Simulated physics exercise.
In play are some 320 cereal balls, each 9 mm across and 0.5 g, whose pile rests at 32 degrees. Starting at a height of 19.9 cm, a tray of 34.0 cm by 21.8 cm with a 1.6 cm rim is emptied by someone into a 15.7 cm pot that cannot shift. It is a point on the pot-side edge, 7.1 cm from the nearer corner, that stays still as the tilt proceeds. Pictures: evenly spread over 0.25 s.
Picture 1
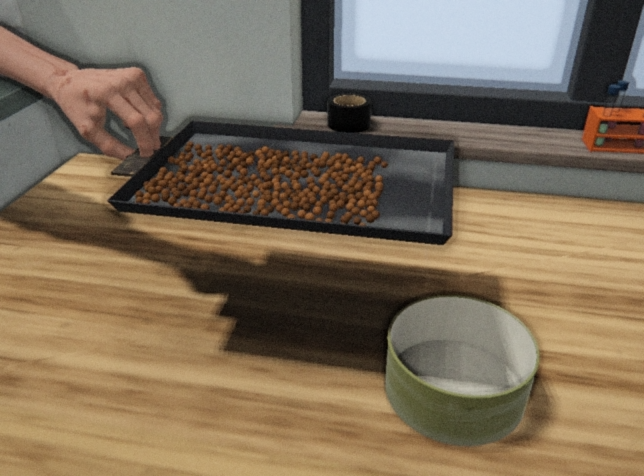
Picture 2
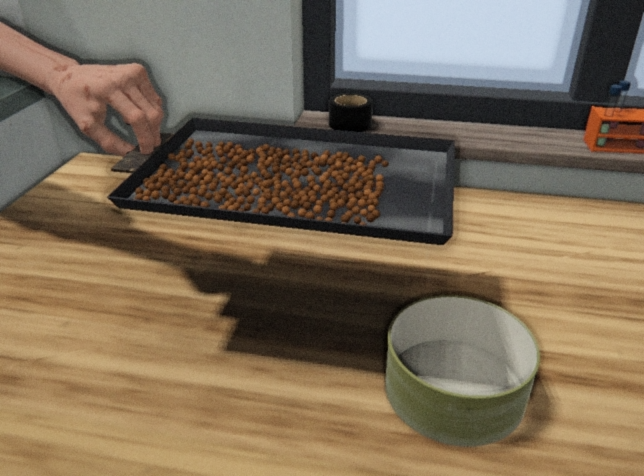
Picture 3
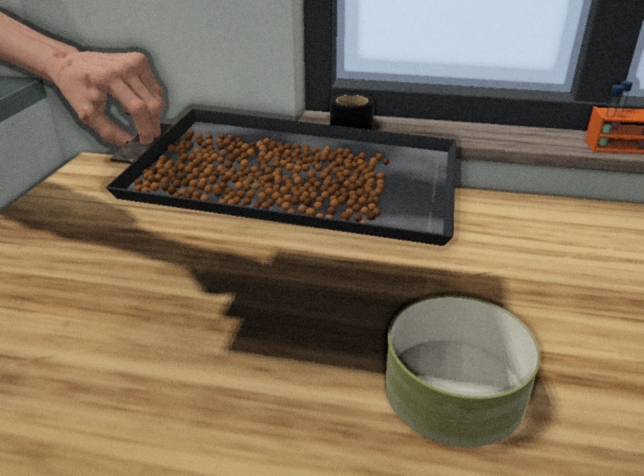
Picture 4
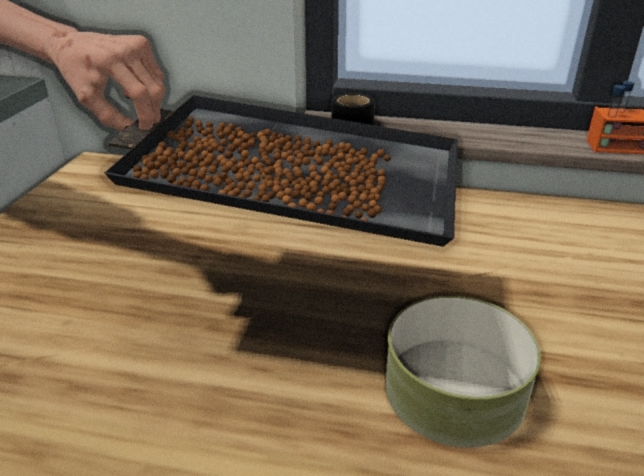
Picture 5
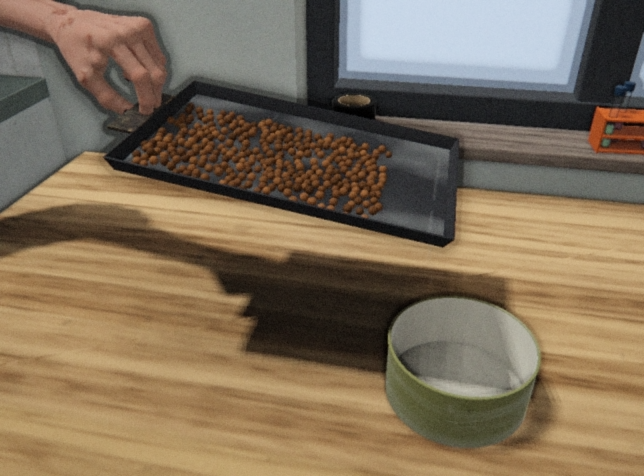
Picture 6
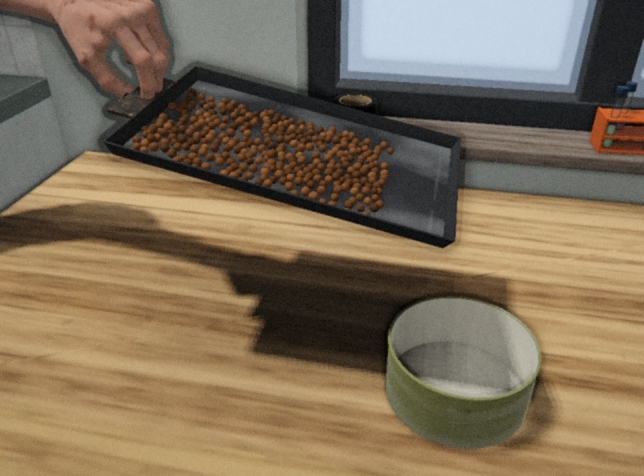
The footage shows a hand at the left end of a dark tray of small brown balls, gradually raising that end so the tray slants down to the right, while a green pot sits still on the wooden counter.
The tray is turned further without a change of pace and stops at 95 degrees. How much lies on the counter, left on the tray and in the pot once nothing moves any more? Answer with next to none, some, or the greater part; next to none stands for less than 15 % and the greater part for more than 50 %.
Counter: Some; tray: Next to none; pot: The greater part.
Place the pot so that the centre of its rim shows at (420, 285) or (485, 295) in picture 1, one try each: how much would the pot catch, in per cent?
About 25 and 60 per cent.
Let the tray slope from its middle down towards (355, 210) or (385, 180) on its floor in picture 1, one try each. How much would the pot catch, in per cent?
Near 90 and 25 per cent, in that order.
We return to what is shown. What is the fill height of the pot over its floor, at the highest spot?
2.0 cm.
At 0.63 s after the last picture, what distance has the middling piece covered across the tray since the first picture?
It has moved some 18 cm from its start.
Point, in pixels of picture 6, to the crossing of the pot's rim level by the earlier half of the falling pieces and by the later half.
Roughly (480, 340) to begin with, later roughly (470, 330).
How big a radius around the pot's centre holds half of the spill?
Roughly 16 centimetres.
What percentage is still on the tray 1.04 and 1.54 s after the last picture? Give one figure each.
In turn: 50, 0.
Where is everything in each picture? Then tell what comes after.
Tray tilt 0 degrees, front corners at (116, 198) and (445, 231); middle of the pieces at (268, 179); pot at (462, 341), in the first picture.
Tray tilt 1 degrees, front corners at (116, 195) and (445, 231); middle of the pieces at (268, 177), in the second picture.
Tray tilt 3 degrees, front corners at (115, 185) and (446, 232); middle of the pieces at (269, 172), in the third picture.
Tray tilt 5 degrees, front corners at (114, 171) and (447, 233), lowest corner right front; middle of the pieces at (269, 163), in the fourth picture.
Tray tilt 9 degrees, front corners at (113, 155) and (447, 234), lowest corner right front; middle of the pieces at (271, 155), in the fifth picture.
Tray tilt 12 degrees, front corners at (113, 140) and (448, 235), lowest corner right front; middle of the pieces at (272, 146); pot at (463, 342), in the sixth picture.
Then, 0.63 s after the last picture, tilt 51 degrees; the tray holds 90 %, the pot 0 %.
Then, 1.04 s after the last picture, tilt 77 degrees; the tray holds 50 %, the pot 35 %.
Then, 1.54 s after the last picture, tilt 95 degrees; the tray holds 0 %, the pot 75 %.
In the end, counter 25 %, tray 0 %, pot 75 %.
